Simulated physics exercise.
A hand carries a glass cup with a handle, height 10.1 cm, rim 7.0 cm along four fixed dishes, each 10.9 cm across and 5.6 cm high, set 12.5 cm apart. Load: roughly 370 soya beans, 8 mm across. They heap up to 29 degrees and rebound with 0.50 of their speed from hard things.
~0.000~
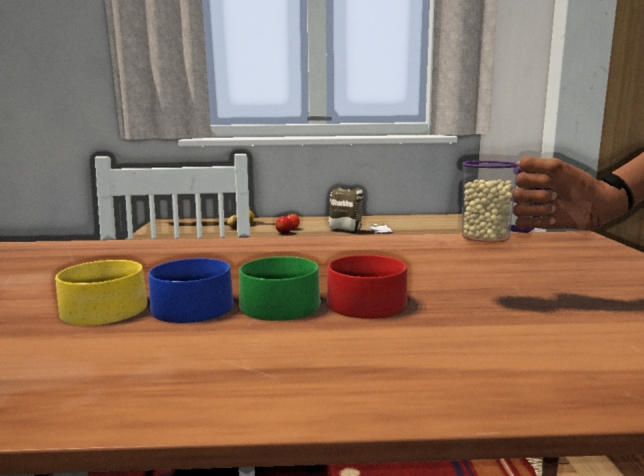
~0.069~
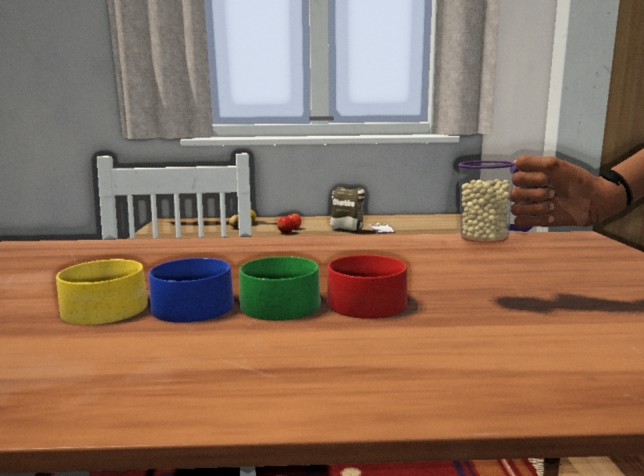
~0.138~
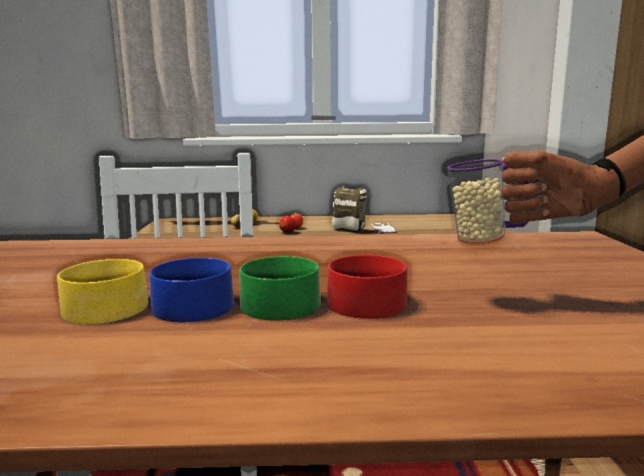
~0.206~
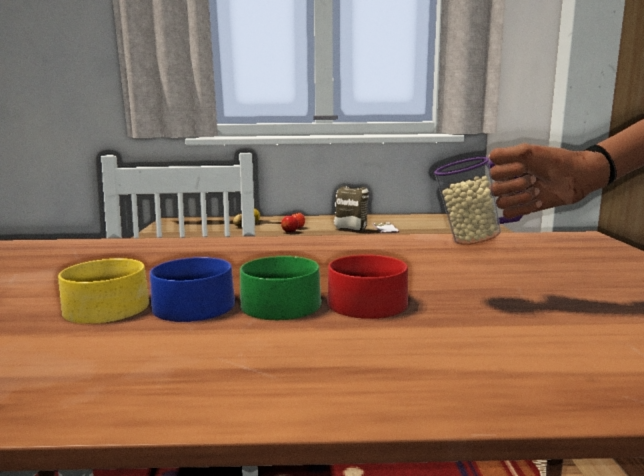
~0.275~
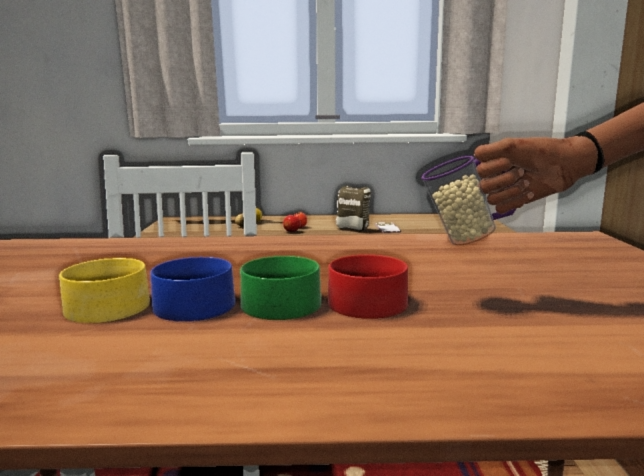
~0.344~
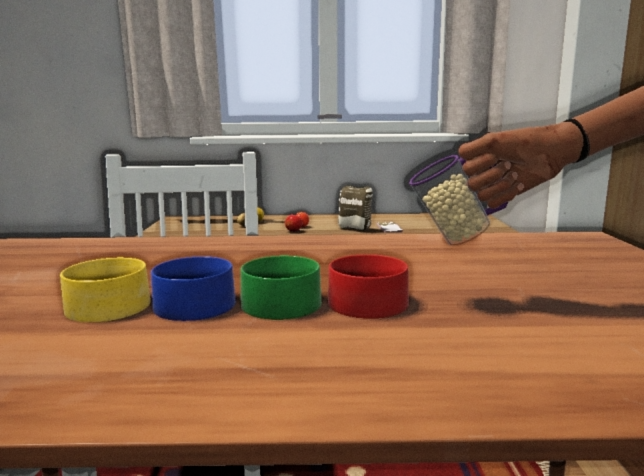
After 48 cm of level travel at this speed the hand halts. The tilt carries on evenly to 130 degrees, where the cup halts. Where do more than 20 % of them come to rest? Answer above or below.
Red below, blue below, green above, yellow below, counter below.
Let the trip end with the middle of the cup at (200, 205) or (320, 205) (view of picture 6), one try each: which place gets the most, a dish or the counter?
Most goes to: Green; green.
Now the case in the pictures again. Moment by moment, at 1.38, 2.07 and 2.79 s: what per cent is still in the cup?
In turn: 5, 0, 0.
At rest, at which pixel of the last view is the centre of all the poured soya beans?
Near (274, 290).
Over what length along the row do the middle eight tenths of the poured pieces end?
Roughly 6 cm.
Then, at 1.38 s, tilt 130 degrees; cup holds 5 %, green 90 %.
Then, at 2.07 s, tilt 130 degrees; cup holds 0 %, green 100 %.
Then, at 2.79 s, tilt 130 degrees; cup holds 0 %, green 100 %.
By 3.1 s all is still; red 0 %, blue 0 %, green 100 %, yellow 0 %, counter 0 %.
